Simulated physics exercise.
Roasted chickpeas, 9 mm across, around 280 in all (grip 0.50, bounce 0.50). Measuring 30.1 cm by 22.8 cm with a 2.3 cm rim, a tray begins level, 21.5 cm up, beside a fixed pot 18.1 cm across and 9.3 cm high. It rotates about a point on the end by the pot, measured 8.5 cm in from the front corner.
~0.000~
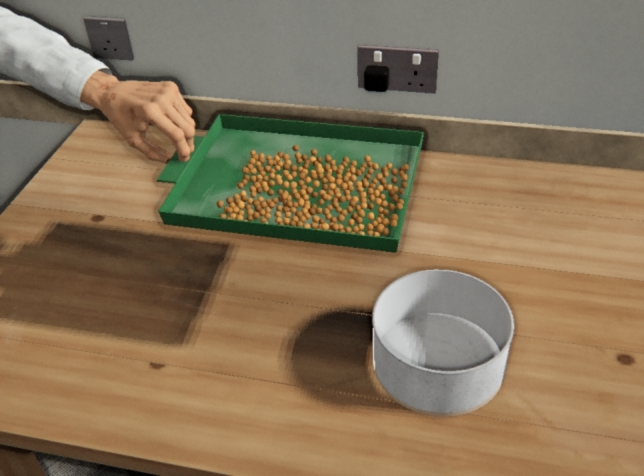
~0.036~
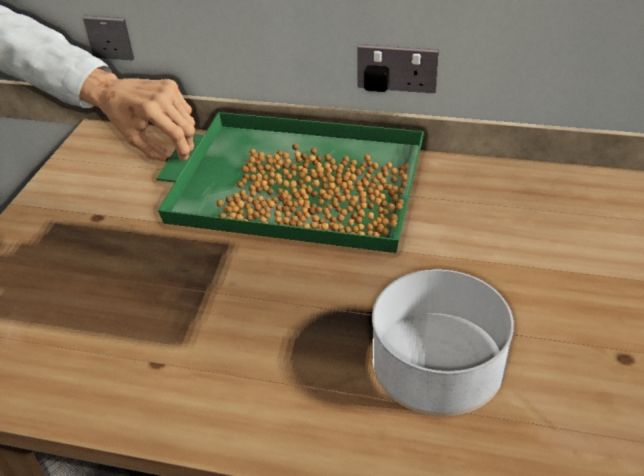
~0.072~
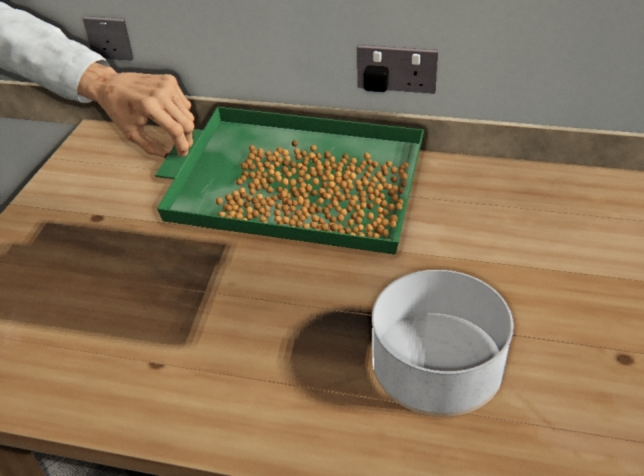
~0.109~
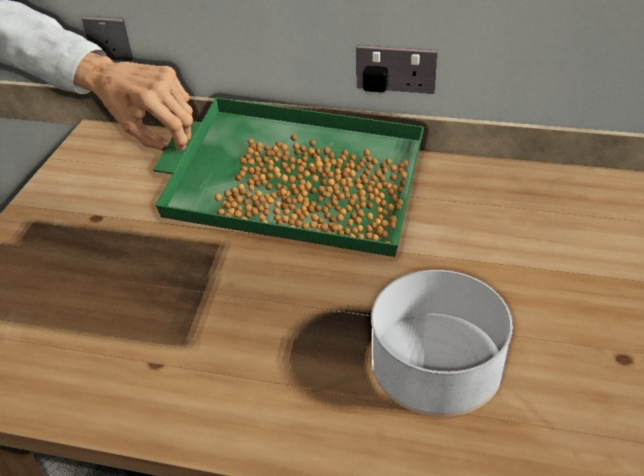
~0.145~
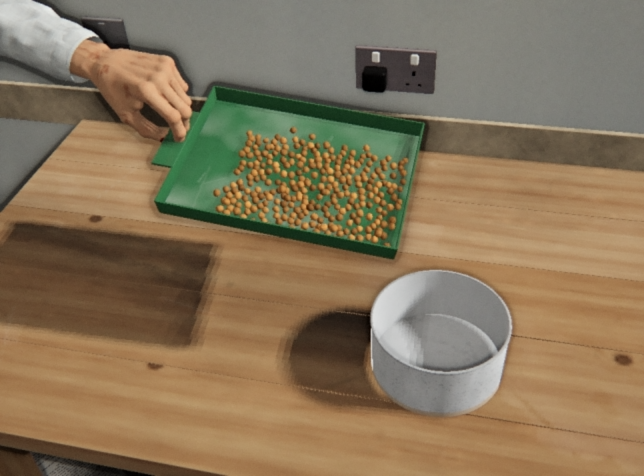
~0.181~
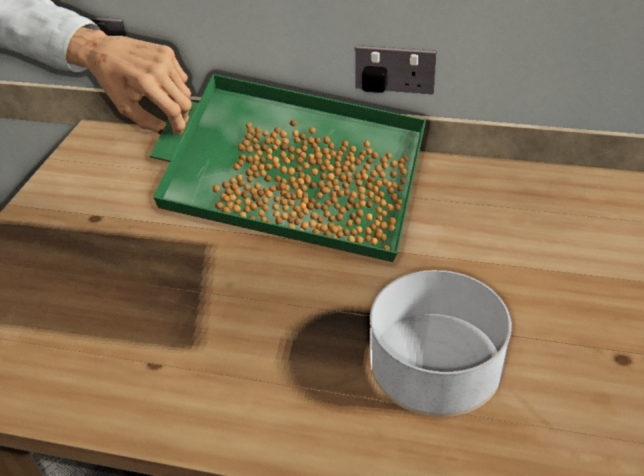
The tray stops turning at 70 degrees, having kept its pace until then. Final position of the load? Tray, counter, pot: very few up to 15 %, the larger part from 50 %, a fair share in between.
Left on the tray the larger part; counter very few; pot very few.
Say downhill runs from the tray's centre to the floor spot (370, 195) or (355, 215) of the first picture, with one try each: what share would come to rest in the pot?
About 20 per cent on the first try and 20 per cent on the second.
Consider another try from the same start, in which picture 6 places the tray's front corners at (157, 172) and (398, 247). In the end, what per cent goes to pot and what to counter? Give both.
The pot gets 30 and the counter 0.
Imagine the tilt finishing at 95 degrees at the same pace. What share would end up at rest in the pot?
It would be near 55 per cent.
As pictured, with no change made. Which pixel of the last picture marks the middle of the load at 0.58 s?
The middle of the load should be near (341, 205) then.
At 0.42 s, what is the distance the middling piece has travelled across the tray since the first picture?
Displacement on the tray: Roughly 3 cm.
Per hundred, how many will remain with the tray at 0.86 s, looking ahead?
95%, roughly.
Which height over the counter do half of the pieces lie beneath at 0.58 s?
The halfway mark is near 26 cm.
Then, at 0.42 s, tilt 43 degrees; the tray holds 100 %, the pot 0 %.
After 0.58 s, tilt 61 degrees; the tray holds 100 %, the pot 0 %.
Then, at 0.86 s, tilt 70 degrees; the tray holds 95 %, the pot 5 %.
At rest (1.6 s), tray 90 %, counter 0 %, pot 10 %.
